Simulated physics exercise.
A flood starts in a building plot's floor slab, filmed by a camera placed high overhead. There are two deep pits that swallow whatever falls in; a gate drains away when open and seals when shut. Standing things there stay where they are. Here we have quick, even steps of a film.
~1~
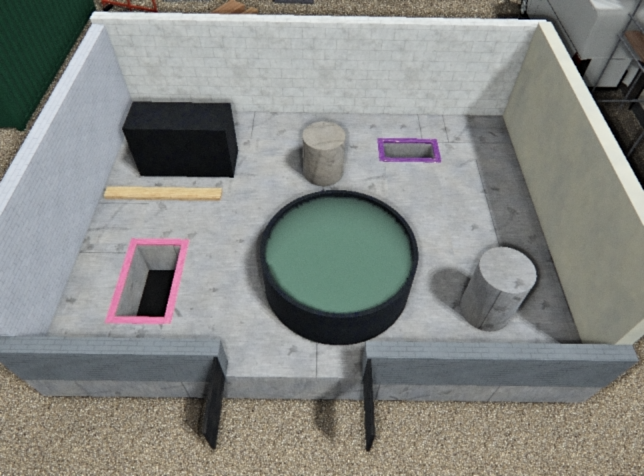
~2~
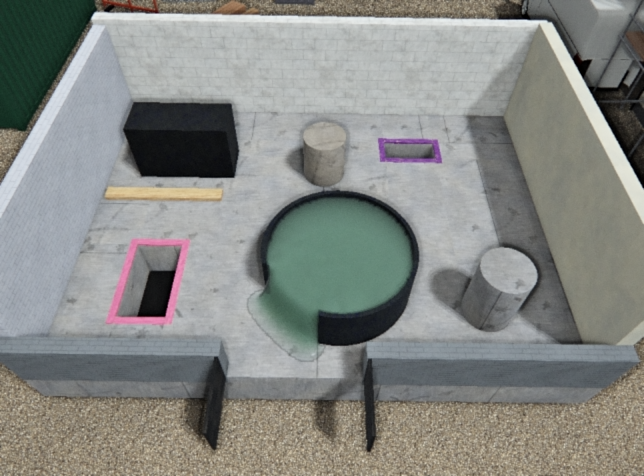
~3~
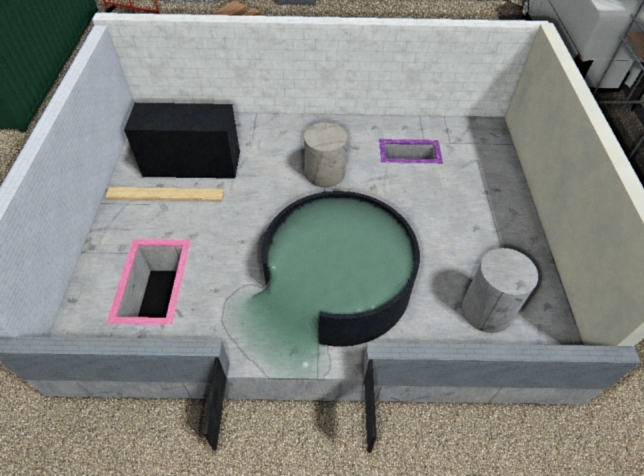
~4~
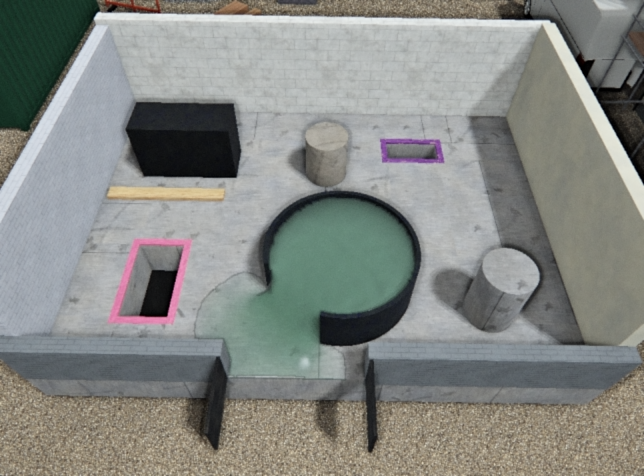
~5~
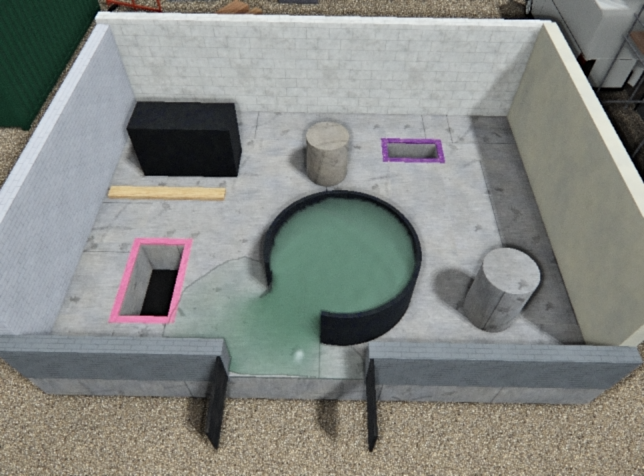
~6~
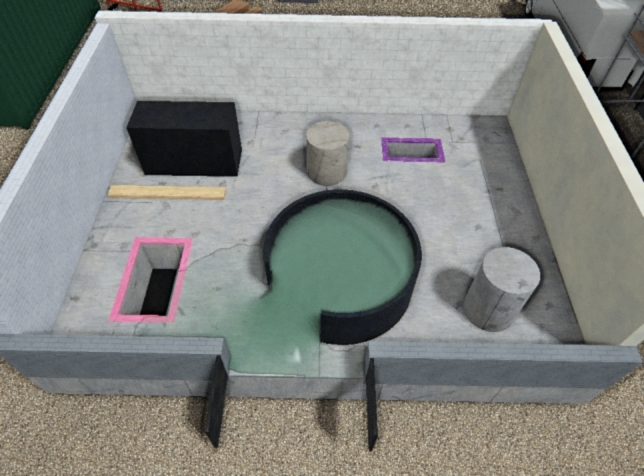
The clip shows a round, black-rimmed pool of green water inside a walled plot; a gap appears at its lower left, and water pours out, spreading across the grey floor toward the left and the front opening.
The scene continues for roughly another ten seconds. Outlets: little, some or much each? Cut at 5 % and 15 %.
The gate: Much. The purple pit: Little. The pink pit: Much.
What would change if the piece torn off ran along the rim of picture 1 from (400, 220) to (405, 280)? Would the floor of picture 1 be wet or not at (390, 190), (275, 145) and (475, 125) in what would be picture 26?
Listed in order, they come out without a puddle, without a puddle and sitting in a pool.
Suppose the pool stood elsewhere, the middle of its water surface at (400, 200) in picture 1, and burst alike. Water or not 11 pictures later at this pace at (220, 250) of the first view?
Soaked.
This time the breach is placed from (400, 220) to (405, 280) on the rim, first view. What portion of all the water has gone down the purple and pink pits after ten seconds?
In percent: Purple 20, pink 2.
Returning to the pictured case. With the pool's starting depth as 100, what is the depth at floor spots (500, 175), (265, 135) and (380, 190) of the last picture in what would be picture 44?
Around 0, 0 and 0 %.
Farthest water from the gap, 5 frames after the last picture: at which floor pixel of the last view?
Farthest reach: (43, 356).
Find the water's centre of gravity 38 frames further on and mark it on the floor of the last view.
The centre of mass sits at about (252, 259).
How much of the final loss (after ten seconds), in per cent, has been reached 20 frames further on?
My figure: 60 percent.
A moment on, water covers 10 % of the floor; the gate 14 %, the purple pit 0 %, the pink pit 2 %.
Next, water covers 15 % of the floor; the gate 23 %, the purple pit 0 %, the pink pit 4 %.
Then, water covers 25 % of the floor; the gate 32 %, the purple pit 0 %, the pink pit 9 %.
Later, water covers 40 % of the floor; the gate 41 %, the purple pit 0 %, the pink pit 14 %.
In the end, water covers 55 % of the floor; the gate 47 %, the purple pit 0 %, the pink pit 19 %.
